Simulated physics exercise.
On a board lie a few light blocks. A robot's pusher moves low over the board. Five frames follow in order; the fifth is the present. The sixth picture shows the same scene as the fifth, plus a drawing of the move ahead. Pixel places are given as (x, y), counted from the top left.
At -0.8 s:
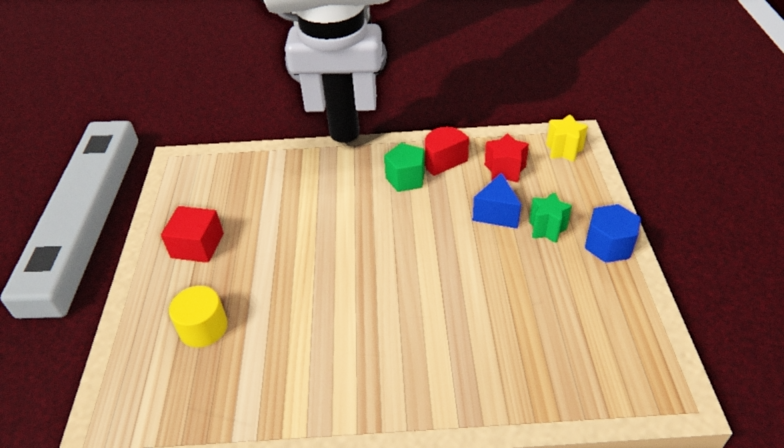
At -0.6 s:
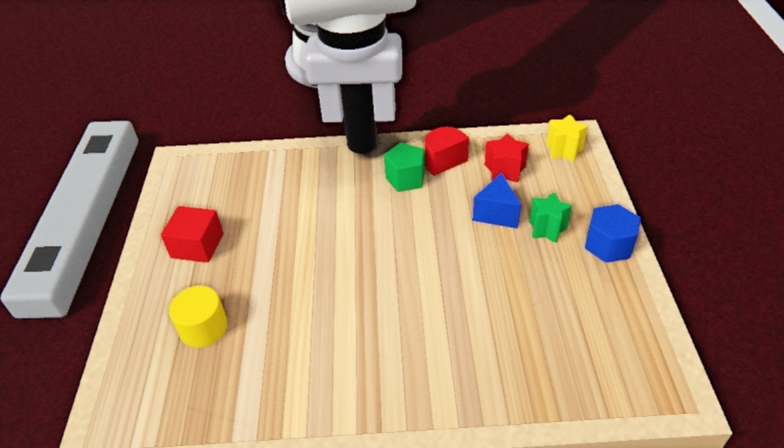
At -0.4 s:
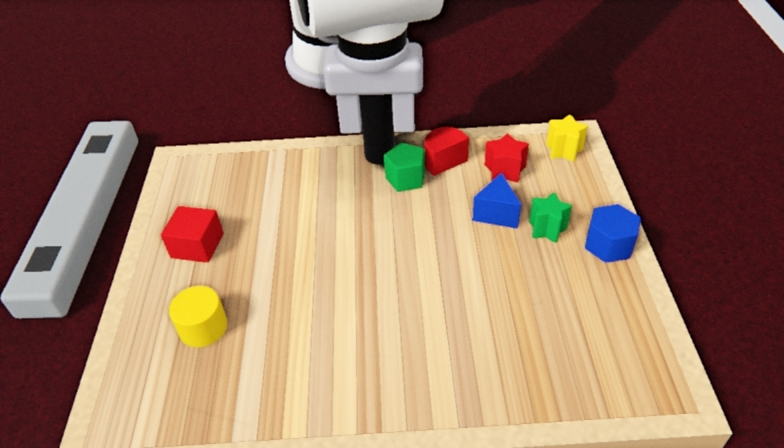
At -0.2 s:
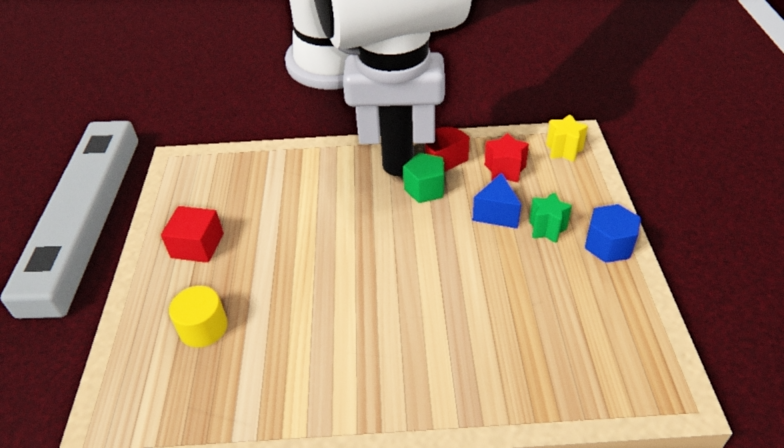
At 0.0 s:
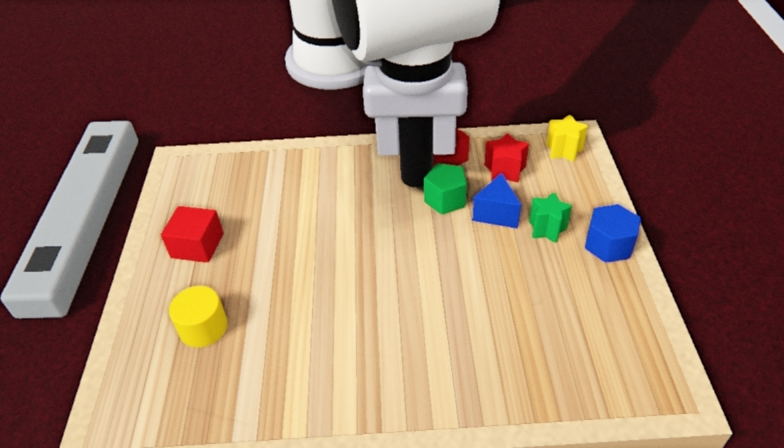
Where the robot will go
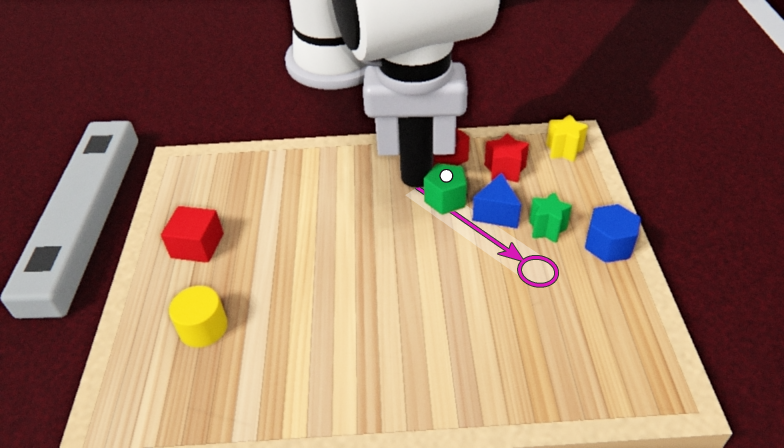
On a wooden board, a robot's pusher moves right and nudges the green pentagon toward the viewer's right.
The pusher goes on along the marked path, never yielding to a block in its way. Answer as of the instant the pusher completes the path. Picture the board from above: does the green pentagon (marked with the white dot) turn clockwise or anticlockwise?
It twists anticlockwise.
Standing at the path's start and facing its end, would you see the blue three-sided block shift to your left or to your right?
Facing from start to end, it will go to the left.
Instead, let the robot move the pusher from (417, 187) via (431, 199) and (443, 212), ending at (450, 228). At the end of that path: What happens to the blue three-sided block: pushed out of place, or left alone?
It leaves its spot.
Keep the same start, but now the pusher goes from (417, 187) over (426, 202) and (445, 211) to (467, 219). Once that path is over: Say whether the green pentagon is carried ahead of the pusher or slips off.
The pusher still has the green pentagon in front of it when the path ends.
Drawn move, straight from (417, 187) to (538, 271); the dot is on the green pentagon.
What follows on the original path. One third of the way, pusher at (454, 203); green pentagon at (488, 201); blue three-sided block at (524, 202), turned 45° anticlockwise; green star at (566, 204), turned 20° clockwise.
Two thirds of the way, pusher at (496, 231); green pentagon at (537, 224), turned 35° anticlockwise; blue three-sided block at (558, 204), turned 80° anticlockwise; green star at (594, 201), turned 20° clockwise; blue six-sided block at (629, 222), turned 30° clockwise.
At the end, pusher at (540, 261); green pentagon at (586, 242), turned 70° anticlockwise; blue three-sided block at (560, 204), turned 90° anticlockwise; green star at (595, 201), turned 20° clockwise; blue six-sided block at (629, 222), turned 30° clockwise.
